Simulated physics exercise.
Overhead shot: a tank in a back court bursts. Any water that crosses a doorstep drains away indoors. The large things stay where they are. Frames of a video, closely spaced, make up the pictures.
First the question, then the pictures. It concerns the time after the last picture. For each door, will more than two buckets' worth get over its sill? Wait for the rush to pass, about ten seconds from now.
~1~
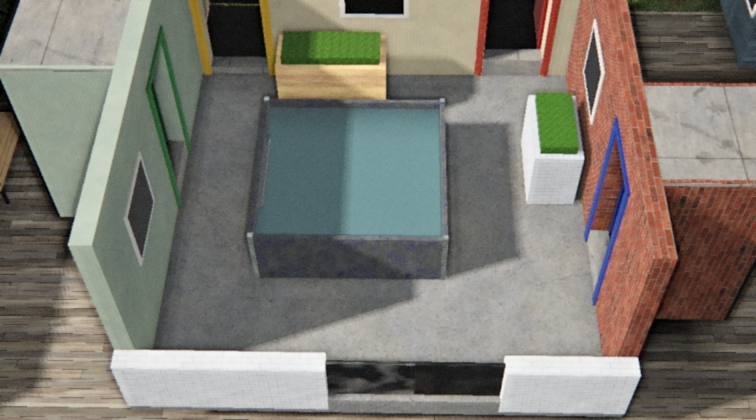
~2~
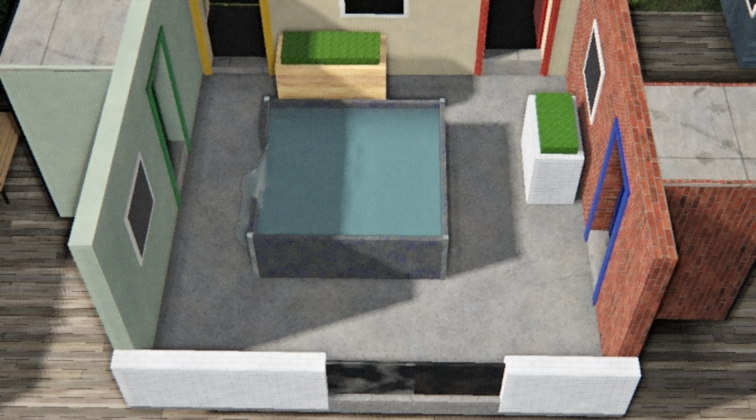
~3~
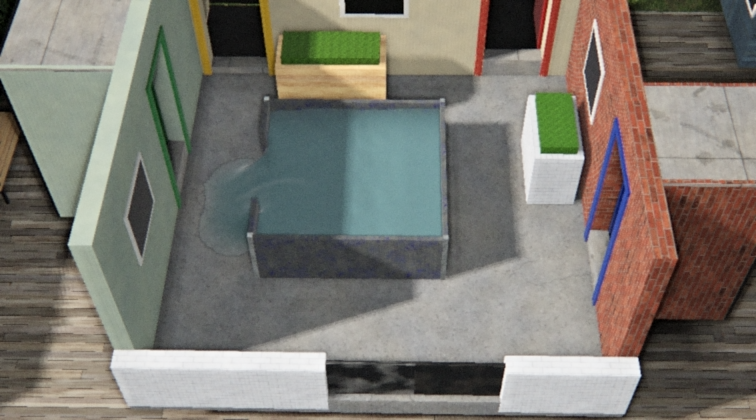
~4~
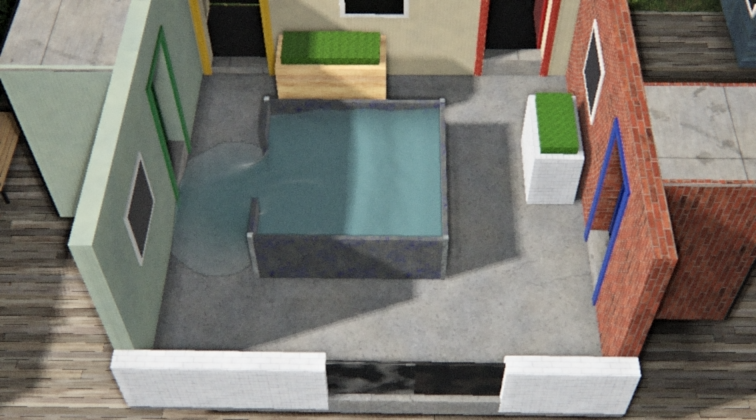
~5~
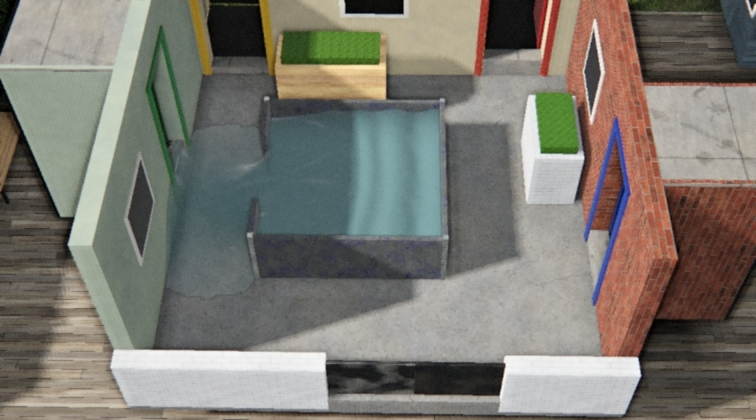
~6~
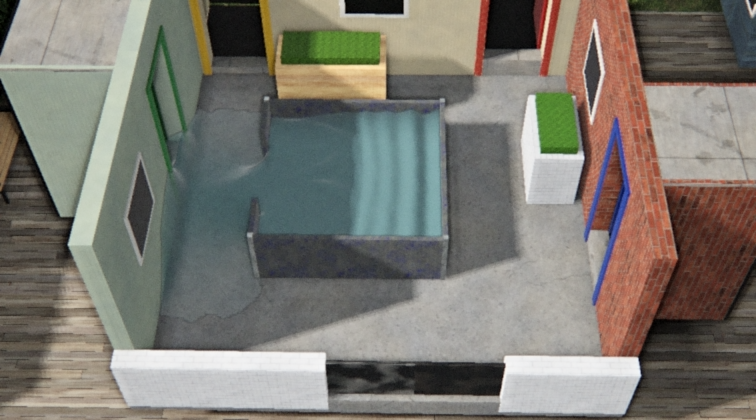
The green door exceeds the allowance there. The blue door keeps inside the allowance there. The red door keeps inside the allowance there. The yellow door exceeds the allowance there.
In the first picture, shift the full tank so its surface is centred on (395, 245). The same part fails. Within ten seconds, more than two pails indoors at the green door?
The green door falls short.
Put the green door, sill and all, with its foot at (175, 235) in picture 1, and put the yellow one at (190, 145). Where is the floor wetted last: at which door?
Answer: The blue door.
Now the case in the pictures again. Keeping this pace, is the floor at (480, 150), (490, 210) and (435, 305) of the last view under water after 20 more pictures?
Result, in the order given: Not wetted / not wetted / wetted.
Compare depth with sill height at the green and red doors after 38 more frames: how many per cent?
The first sits near 80 in a hundred and the second near 10 in a hundred.
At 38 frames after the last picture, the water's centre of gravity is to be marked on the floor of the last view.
I'd point to (359, 220).
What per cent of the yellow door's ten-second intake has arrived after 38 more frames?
Some 85 in a hundred.
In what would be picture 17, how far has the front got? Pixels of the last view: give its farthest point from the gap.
The flood front should get to about (425, 383).
A moment on, water covers 25 % of the floor; the green door far over two buckets in, the blue door not reached, the red door not reached, the yellow door under two buckets in.
Next, water covers 40 % of the floor; the green door far over two buckets in, the blue door not reached, the red door not reached, the yellow door far over two buckets in.
Then, water covers 75 % of the floor; the green door far over two buckets in, the blue door not reached, the red door wet at the sill, nothing in, the yellow door far over two buckets in.
Later, water covers 95 % of the floor; the green door far over two buckets in, the blue door wet at the sill, nothing in, the red door wet at the sill, nothing in, the yellow door far over two buckets in.
In the end, water covers 100 % of the floor; the green door far over two buckets in, the blue door wet at the sill, nothing in, the red door wet at the sill, nothing in, the yellow door far over two buckets in.
